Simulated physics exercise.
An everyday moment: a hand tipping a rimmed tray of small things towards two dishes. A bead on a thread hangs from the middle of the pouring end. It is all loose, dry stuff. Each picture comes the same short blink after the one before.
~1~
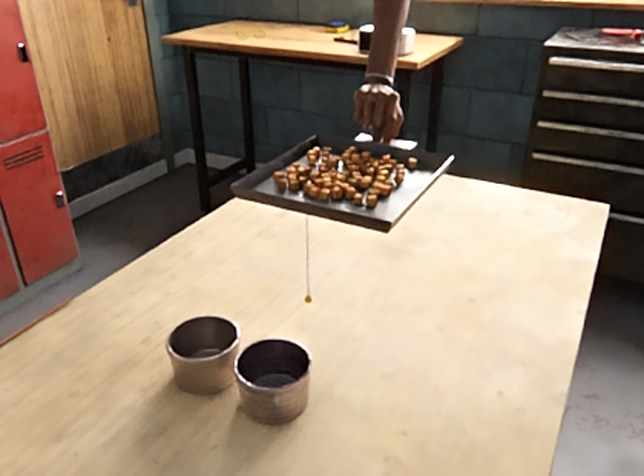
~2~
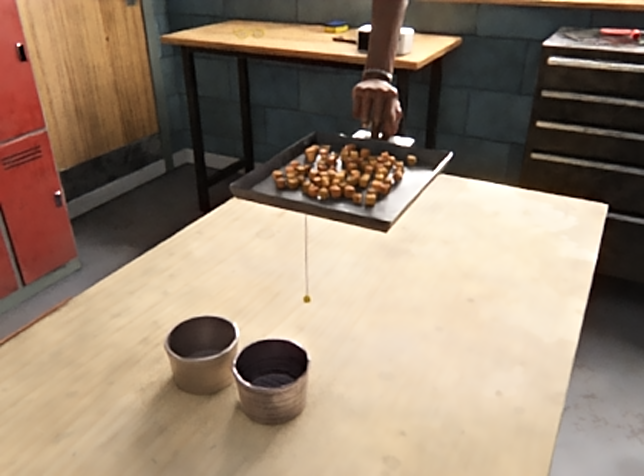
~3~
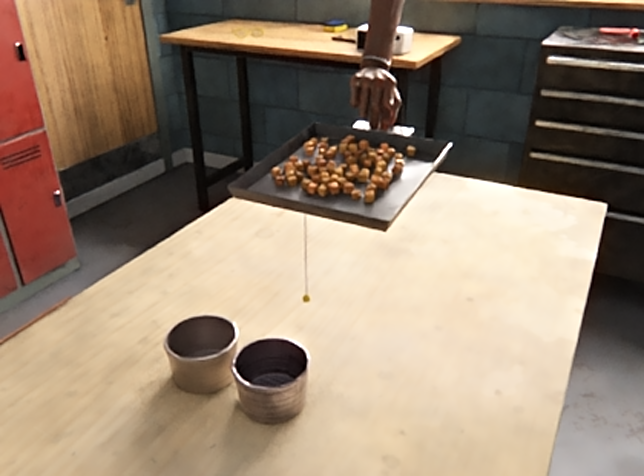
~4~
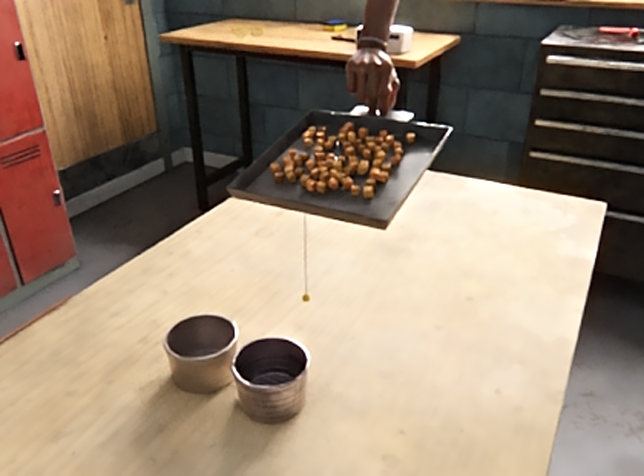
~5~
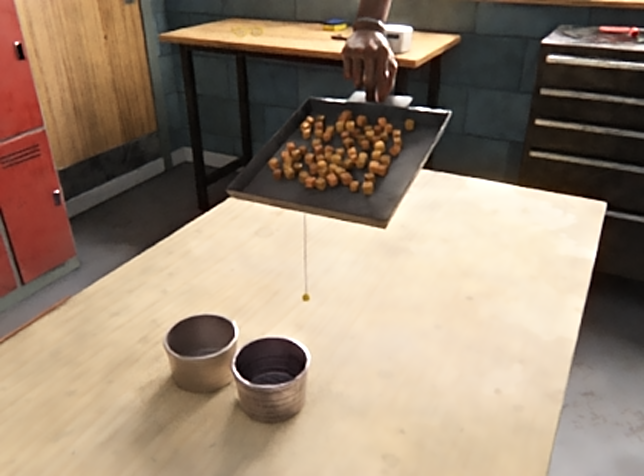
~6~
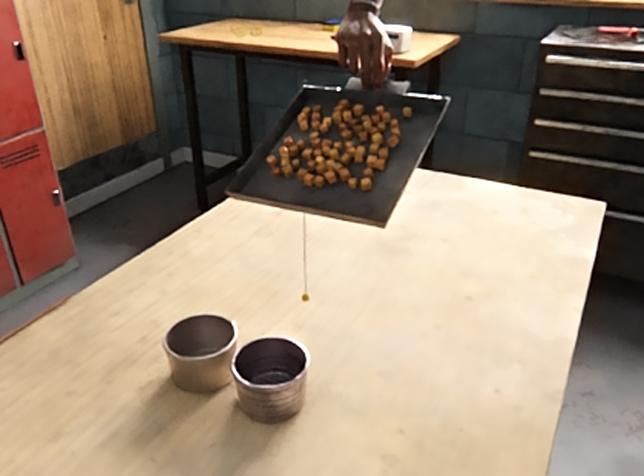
In a workshop, a hand gradually tilts a dark tray of brown cubes above two dishes.
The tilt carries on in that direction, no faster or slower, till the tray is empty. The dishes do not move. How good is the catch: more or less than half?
The two hold under half of the load.
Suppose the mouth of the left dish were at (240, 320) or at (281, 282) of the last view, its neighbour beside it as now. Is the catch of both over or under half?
The first try: Most of it. The second: Not half.
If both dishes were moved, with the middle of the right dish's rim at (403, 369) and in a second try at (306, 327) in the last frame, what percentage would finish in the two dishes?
Near 20 % and 70 %.
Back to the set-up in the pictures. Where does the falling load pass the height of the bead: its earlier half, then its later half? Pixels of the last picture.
Around (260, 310) and then (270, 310).
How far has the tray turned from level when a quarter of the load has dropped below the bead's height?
At about 95°.
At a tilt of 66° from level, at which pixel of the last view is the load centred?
Near (291, 190).
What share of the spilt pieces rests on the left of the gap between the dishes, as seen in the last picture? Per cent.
It comes to 20 per cent or so.
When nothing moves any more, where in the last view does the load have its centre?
Near (266, 351).
Shortly afterwards, tray tipped steeply; all but a few on the tray; a little in the air.
Next, tray tipped past a quarter turn; near a third on the tray; near a quarter outside both; near a third in the air.
Some moments later, tray tipped past a quarter turn; only a few in the left dish; all but a few outside both.
In the end, tray tipped past a quarter turn; none at all in the right dish; only a few in the left dish; all but a few outside both.
